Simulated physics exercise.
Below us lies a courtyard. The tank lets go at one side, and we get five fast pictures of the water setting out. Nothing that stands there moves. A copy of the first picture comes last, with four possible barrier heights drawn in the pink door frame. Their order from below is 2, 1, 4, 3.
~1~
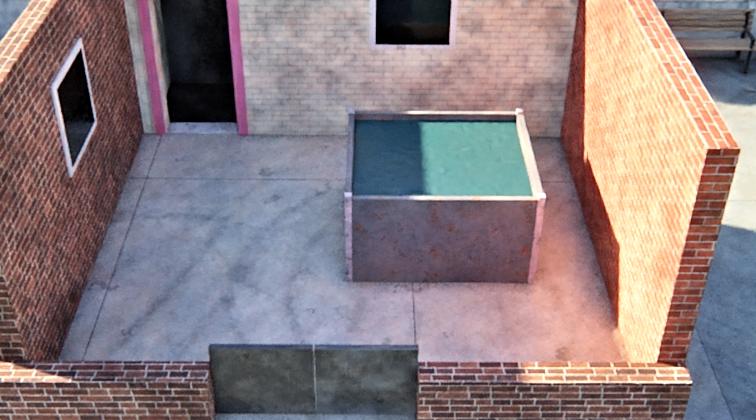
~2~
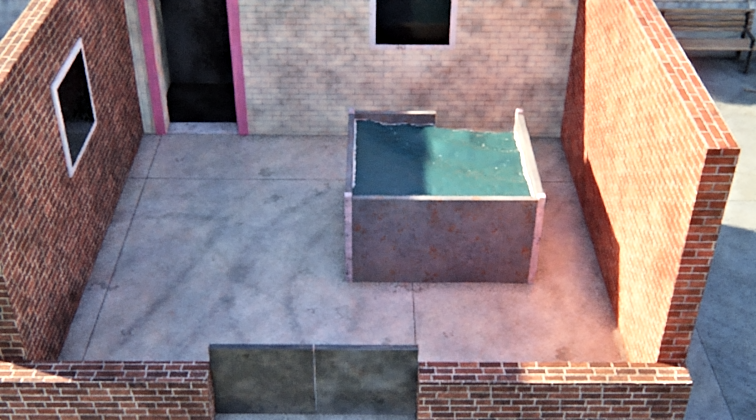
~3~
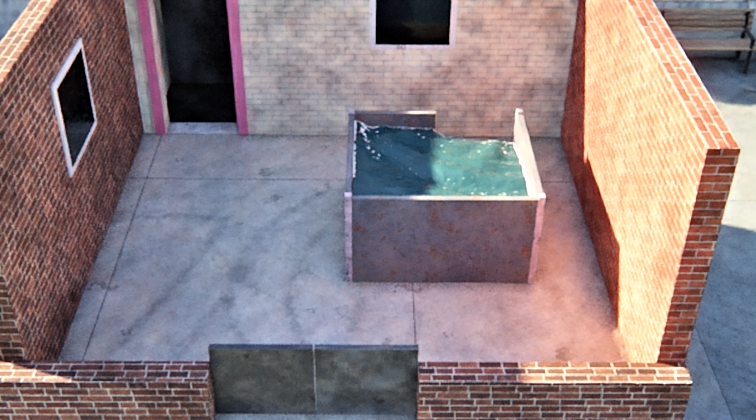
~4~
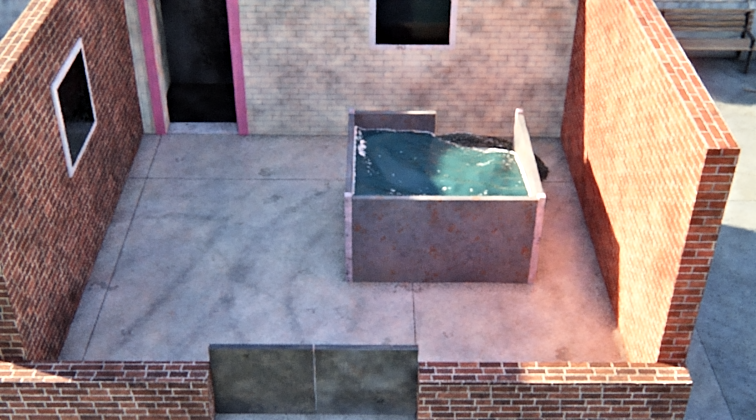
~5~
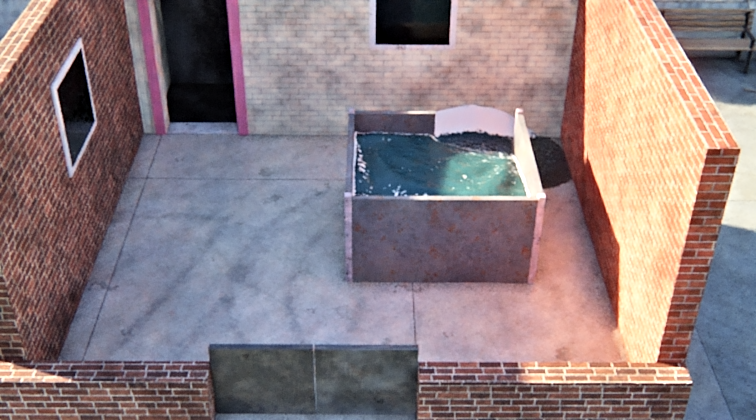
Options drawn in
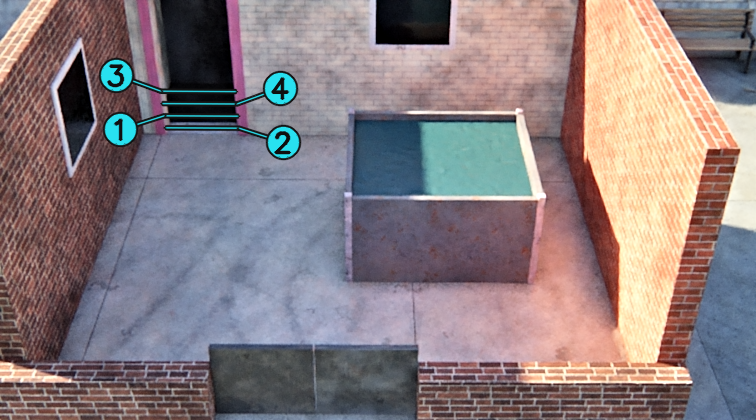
At first, a tank full of still green water stands in a brick-walled courtyard with a pink-framed doorway and a shut gate. Then part of the tank's back side opens, and the water ripples, foams and sinks lower. A dark wet patch emerges behind the tank and spreads right toward the brick wall.
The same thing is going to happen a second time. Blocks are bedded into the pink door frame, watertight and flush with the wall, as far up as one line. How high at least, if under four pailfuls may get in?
Line 1 just does it.
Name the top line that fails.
The answer is 2.
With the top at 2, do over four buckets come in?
Yes, it does.
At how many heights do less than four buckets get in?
Three of the four.
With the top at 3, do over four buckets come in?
No.
In cyan, 1 at (201, 116); 2 at (202, 128); 3 at (198, 91); 4 at (199, 103); from the bottom up 2, 1, 4, 3.
If 1 is chosen, nothing gets over.
If 2 is chosen, about 10 bucketfuls get in.
If 3 is chosen, nothing gets over.
If 4 is chosen, nothing gets over.
